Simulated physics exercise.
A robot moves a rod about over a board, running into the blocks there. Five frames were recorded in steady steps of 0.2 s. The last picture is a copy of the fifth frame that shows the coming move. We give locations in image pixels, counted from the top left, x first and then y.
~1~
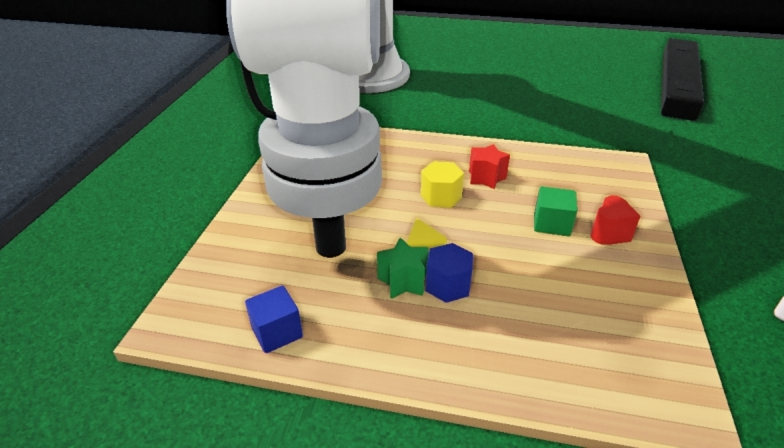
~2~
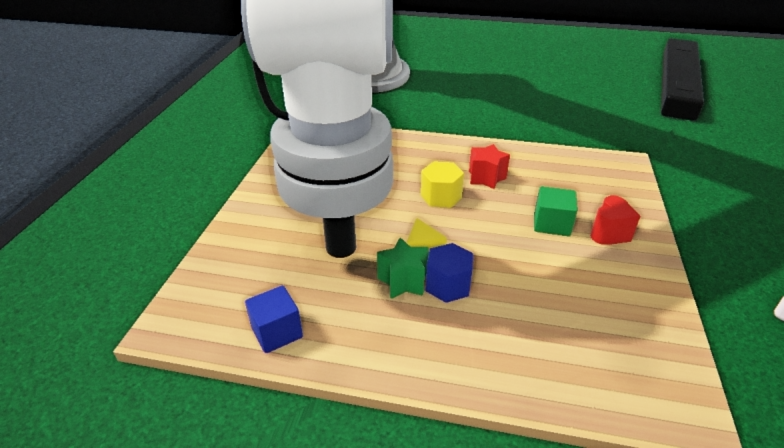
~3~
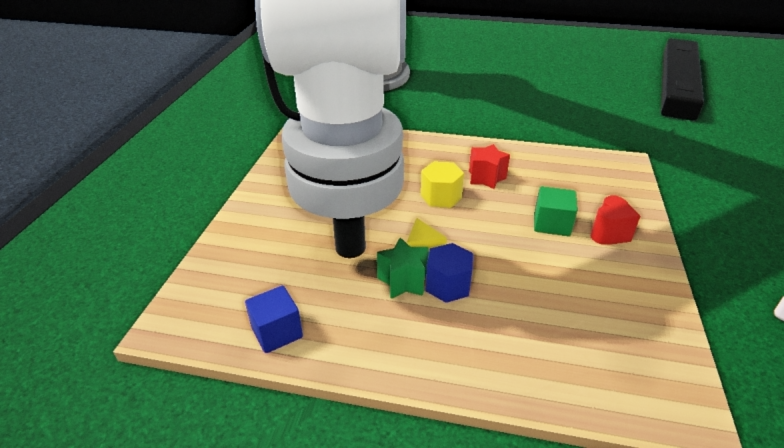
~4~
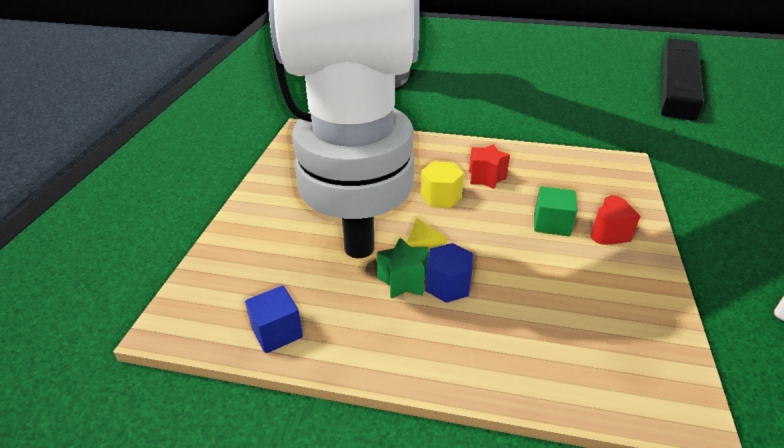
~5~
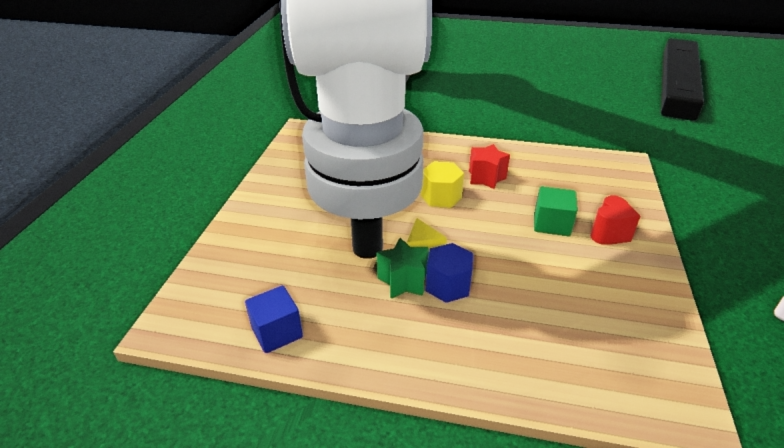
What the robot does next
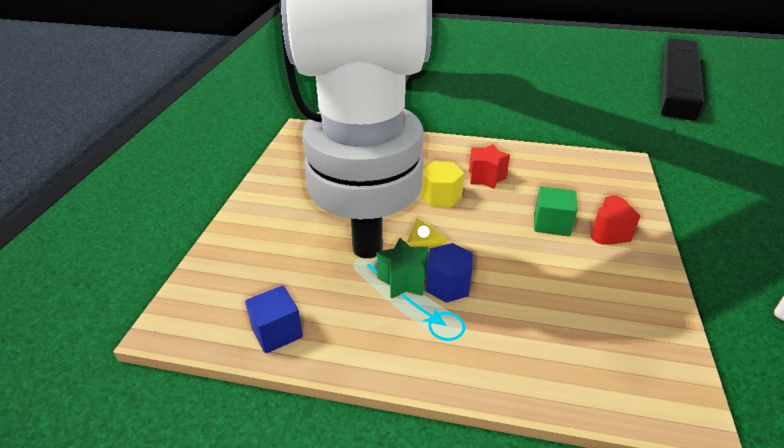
In this clip, a robot arm with a black rod moves slowly a short way to the right above a wooden board, nearing a green star block beside yellow and blue pieces, while all the blocks stay still.
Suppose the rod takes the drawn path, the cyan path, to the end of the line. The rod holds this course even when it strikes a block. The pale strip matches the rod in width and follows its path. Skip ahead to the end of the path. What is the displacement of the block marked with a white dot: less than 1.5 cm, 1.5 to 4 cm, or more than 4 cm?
Band: Under 1.5 cm.
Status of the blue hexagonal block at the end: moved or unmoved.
That block is going to get moved.
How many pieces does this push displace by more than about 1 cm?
The number of blocks that move over 1 cm is two.
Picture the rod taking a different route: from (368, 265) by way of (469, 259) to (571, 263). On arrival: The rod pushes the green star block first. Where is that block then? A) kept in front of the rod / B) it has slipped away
B
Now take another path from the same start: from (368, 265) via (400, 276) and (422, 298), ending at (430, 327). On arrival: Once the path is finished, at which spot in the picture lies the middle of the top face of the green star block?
(468, 294)
Drawn move, from (368, 265) via (391, 285) and (416, 306), ending at (447, 326); the dot is on the yellow triangular piece.
What follows on the original path. One third of the way, rod (391, 269); green star block (422, 268), turned 20° anticlockwise; blue hexagonal block (463, 261).
Two thirds of the way, rod (418, 290); green star block (453, 281), turned 40° anticlockwise; blue hexagonal block (487, 263), turned 25° anticlockwise.
At the end, rod (448, 310); green star block (481, 288), turned 70° anticlockwise; yellow triangular piece still; blue hexagonal block (497, 262), turned 40° anticlockwise.
